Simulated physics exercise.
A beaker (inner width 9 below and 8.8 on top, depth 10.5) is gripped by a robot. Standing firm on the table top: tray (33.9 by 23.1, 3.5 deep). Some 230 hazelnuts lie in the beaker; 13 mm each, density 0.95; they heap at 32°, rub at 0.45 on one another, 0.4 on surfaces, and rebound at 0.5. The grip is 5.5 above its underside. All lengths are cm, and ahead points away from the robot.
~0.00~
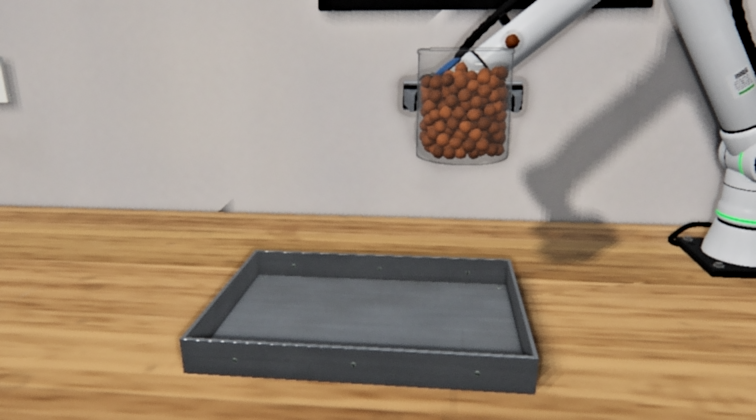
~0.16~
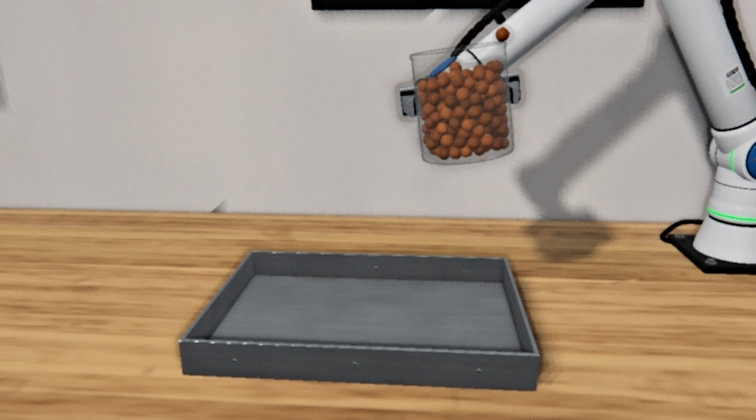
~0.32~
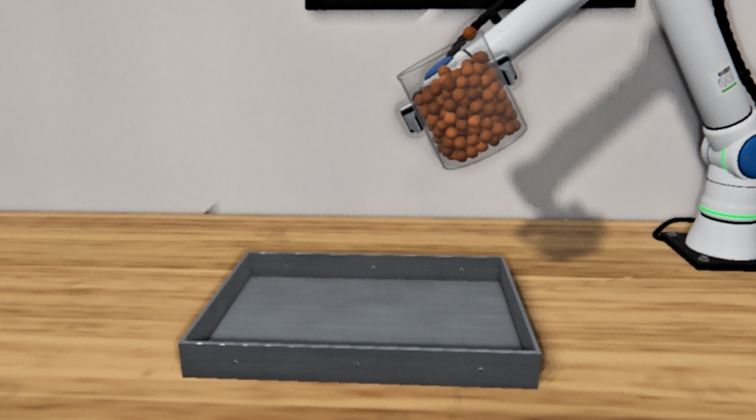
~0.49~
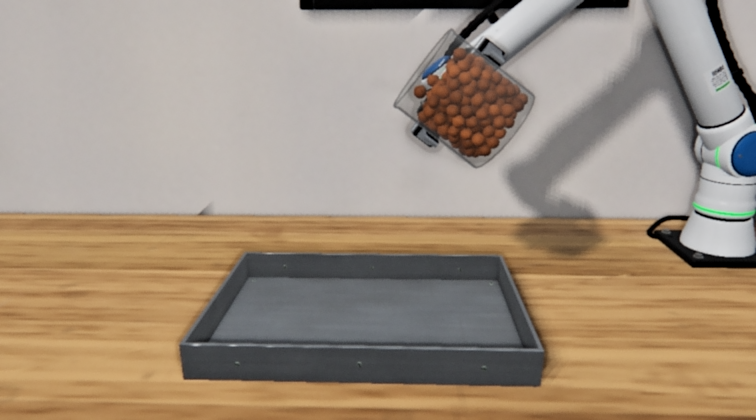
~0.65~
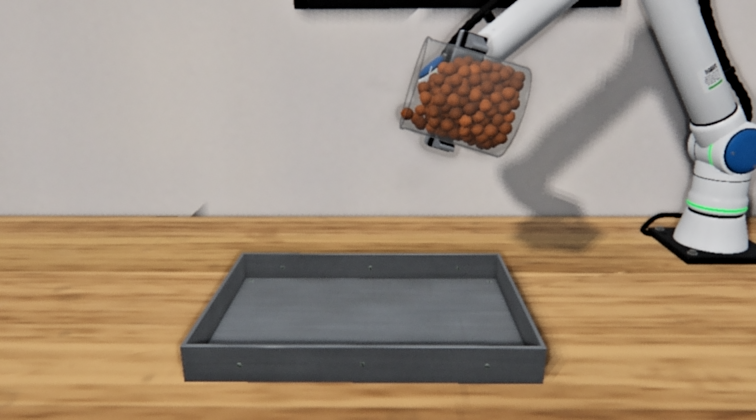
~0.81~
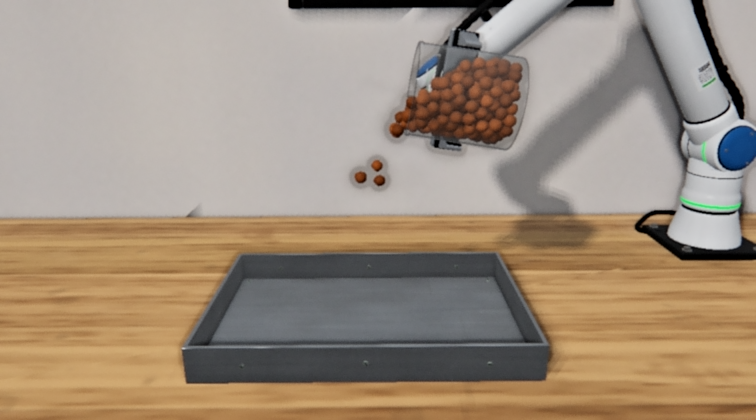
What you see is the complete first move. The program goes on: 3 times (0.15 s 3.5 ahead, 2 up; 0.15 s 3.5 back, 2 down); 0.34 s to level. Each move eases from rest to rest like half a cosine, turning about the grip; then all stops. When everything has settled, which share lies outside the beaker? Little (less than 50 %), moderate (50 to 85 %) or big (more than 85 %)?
Outside the beaker the share is moderate, 50 to 85 %.
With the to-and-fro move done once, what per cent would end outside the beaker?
It would be near 35 per cent.
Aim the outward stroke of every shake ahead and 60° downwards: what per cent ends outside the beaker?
About 15 per cent.
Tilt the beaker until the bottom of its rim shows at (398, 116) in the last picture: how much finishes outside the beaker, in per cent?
About 30 per cent.
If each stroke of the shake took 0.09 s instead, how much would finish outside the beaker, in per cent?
Then about 90 per cent.
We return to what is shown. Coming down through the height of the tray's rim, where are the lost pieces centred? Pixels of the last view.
Near (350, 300).
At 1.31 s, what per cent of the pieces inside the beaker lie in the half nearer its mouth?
Some 60 per cent.
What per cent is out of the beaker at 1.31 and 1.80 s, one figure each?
In turn: 35, 65.
After 1.31 s, tilted 81° forward, highest piece 28 above the table; 153 in the beaker, 71 in the tray, 8 in flight or on a rim.
After 1.80 s, tilted 67° forward, highest piece 25 above the table; 140 in the tray, 82 in the beaker, 1 on the table or floor, 9 in flight or on a rim.
After 2.25 s, level, highest piece 26 above the table; 151 in the tray, 80 in the beaker, 1 on the table or floor.
After 3.30 s, level, highest piece 26 above the table; 151 in the tray, 80 in the beaker, 1 on the table or floor.
At rest, 151 in the tray, 80 in the beaker, 1 on the table or floor. That is 66 % outside the beaker.
